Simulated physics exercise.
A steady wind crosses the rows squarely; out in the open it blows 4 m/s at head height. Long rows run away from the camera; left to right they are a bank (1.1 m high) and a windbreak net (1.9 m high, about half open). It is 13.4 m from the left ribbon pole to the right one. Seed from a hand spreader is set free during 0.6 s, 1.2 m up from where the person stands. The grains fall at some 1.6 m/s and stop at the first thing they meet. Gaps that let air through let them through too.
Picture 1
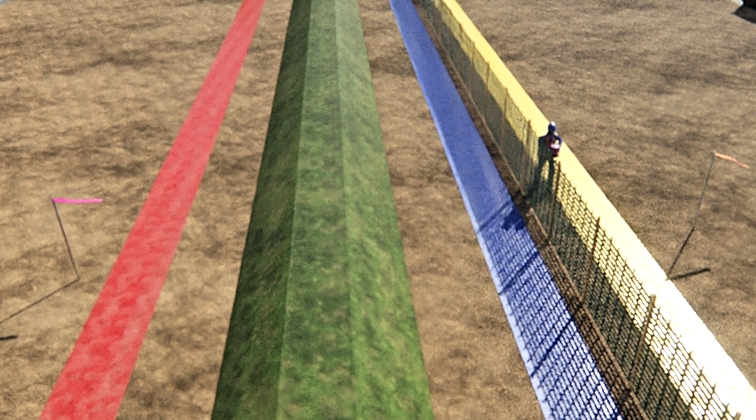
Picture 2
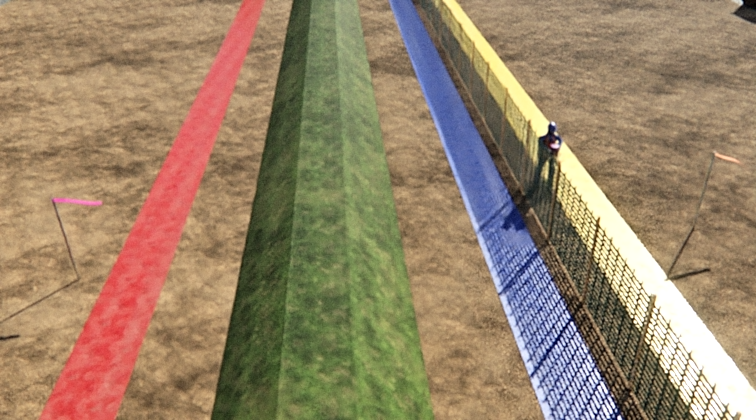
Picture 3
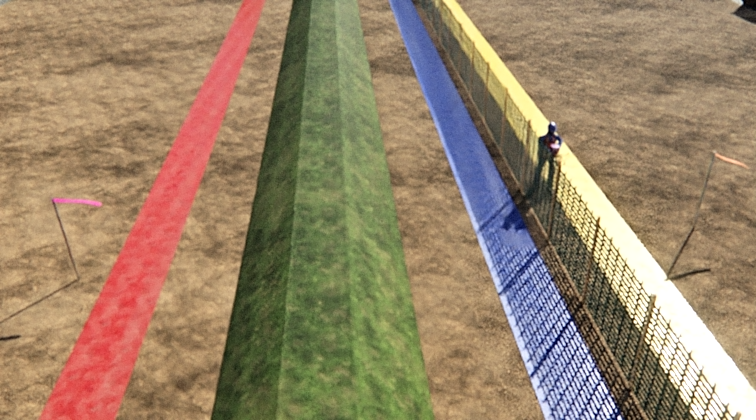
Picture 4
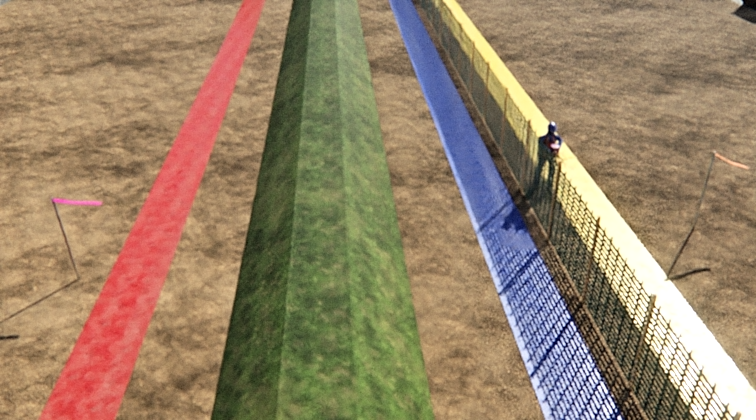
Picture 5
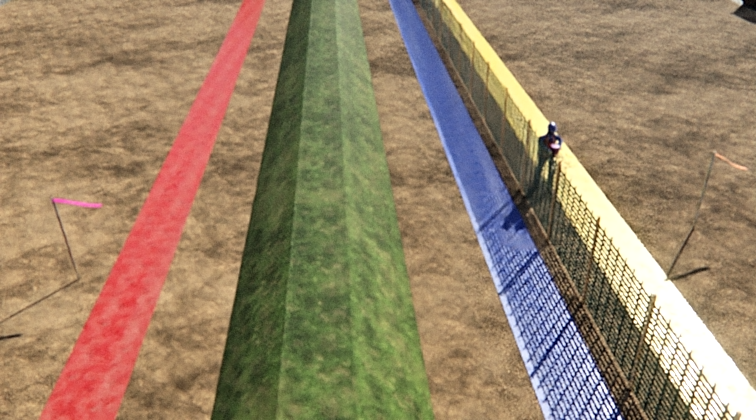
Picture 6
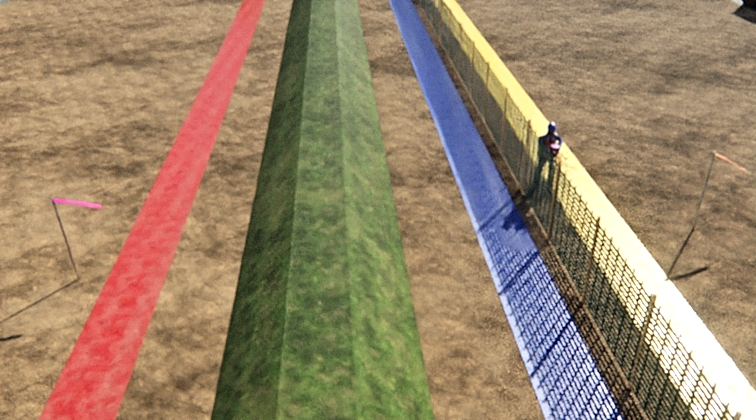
Ribbons fluttering slightly on two poles while a small figure stays almost still by a netted fence, beside blue, green and red strips.
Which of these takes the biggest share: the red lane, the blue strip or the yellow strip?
The yellow one.
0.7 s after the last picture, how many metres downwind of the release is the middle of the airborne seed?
Roughly 0.5 m.
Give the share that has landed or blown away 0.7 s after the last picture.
Some 55 per cent.
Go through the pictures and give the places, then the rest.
The left ribbon ends at (102, 201), leaning 85 degrees to the right, the seed in the air spans x = 545 to 565 around y = 155 and it comes from (555, 155), in the first frame.
The right ribbon ends at (748, 168), leaning 65 degrees to the right, the seed in the air spans x = 550 to 565 around y = 160, the yellow one passes (605, 232), the red one passes (146, 257) and the blue one passes (504, 237), in the second frame.
The left ribbon ends at (101, 205), leaning 80 degrees to the right, the seed in the air spans x = 550 to 565 around y = 160 and the top of the windbreak net crosses (536, 130), in the third frame.
The right ribbon ends at (748, 168), leaning 65 degrees to the right, the seed in the air spans x = 550 to 570 around y = 160, the yellow one passes (568, 180), the red one passes (170, 199) and the blue one passes (481, 184), in the fourth frame.
The left ribbon ends at (101, 206), leaning 80 degrees to the right and the seed in the air spans x = 550 to 570 around y = 165, in the fifth frame.
The right ribbon ends at (745, 170), leaning 60 degrees to the right, the seed in the air spans x = 550 to 575 around y = 165 and the top of the bank crosses (320, 172), in the sixth frame.
Then, 0.7 s after the last picture, 47 % is in the air or yet to come; 45 % lies on the yellow strip, 0 % on the red lane and 0 % on the blue strip; the middle of what still flies is 0.3 m above the low ground, near (578, 188).
Then, 1.5 s after the last picture, 3 % is in the air or yet to come; 78 % lies on the yellow strip, 0 % on the red lane and 0 % on the blue strip.
Then, 3.0 s after the last picture, 0 % is in the air or yet to come; 79 % lies on the yellow strip, 0 % on the red lane and 0 % on the blue strip.
Then, 7.5 s after the last picture, 0 % is in the air or yet to come; 79 % lies on the yellow strip, 0 % on the red lane and 0 % on the blue strip.
Then, 44.5 s after the last picture, 0 % is in the air or yet to come; 79 % lies on the yellow strip, 0 % on the red lane and 0 % on the blue strip.
